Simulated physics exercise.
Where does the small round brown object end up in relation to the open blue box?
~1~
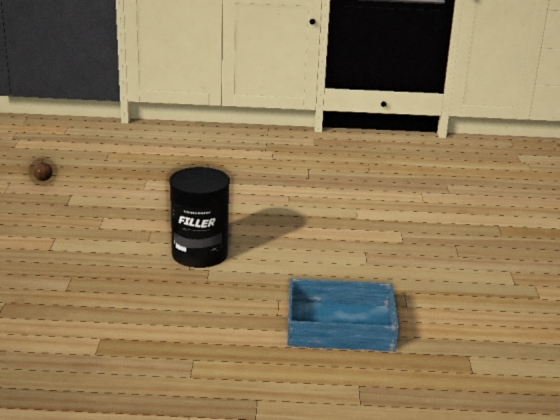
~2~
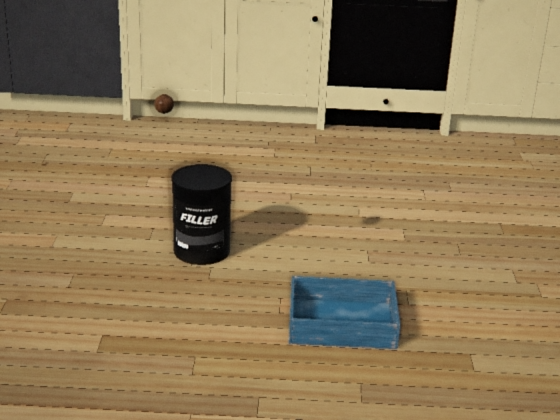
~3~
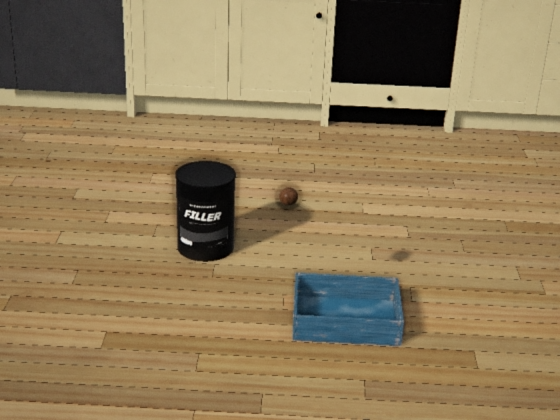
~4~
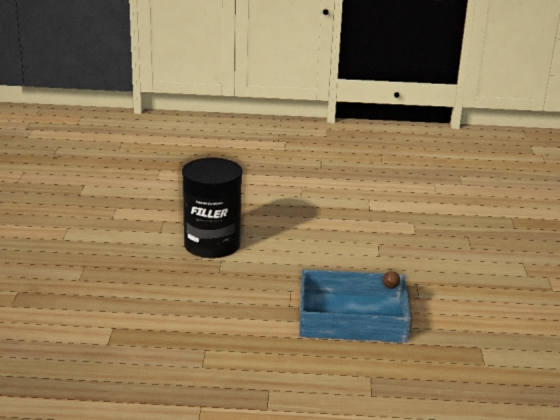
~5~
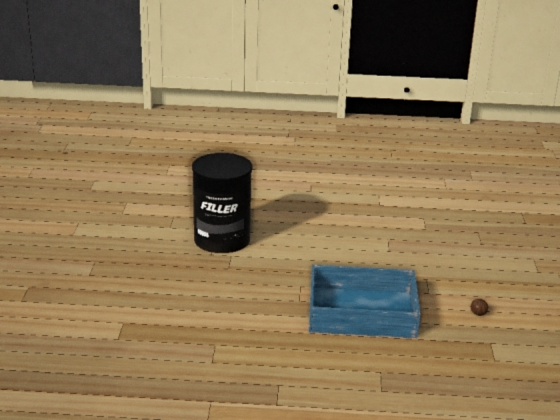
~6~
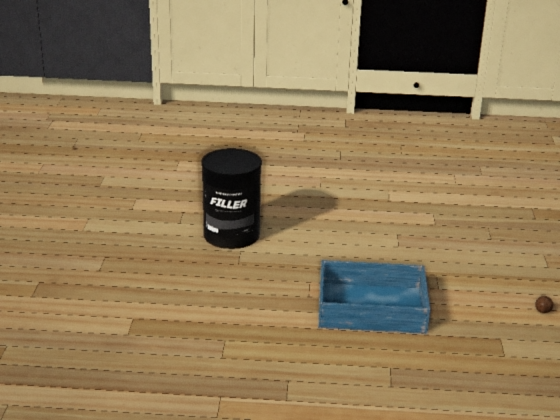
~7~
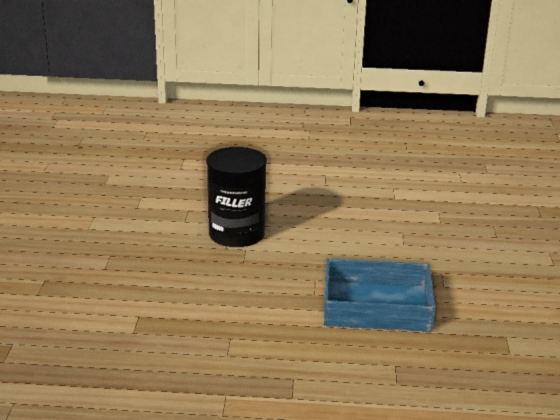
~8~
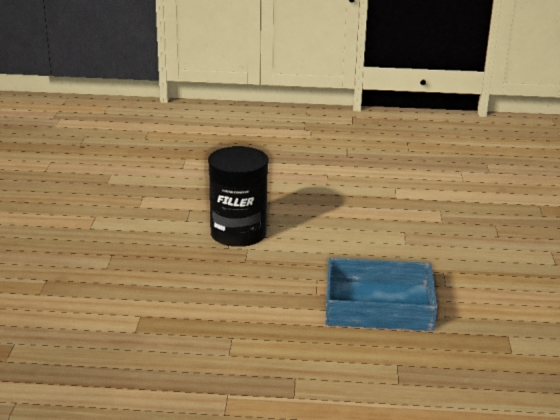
It ends up outside the box. It carries on past the right side and goes out of view, leaving the box empty.
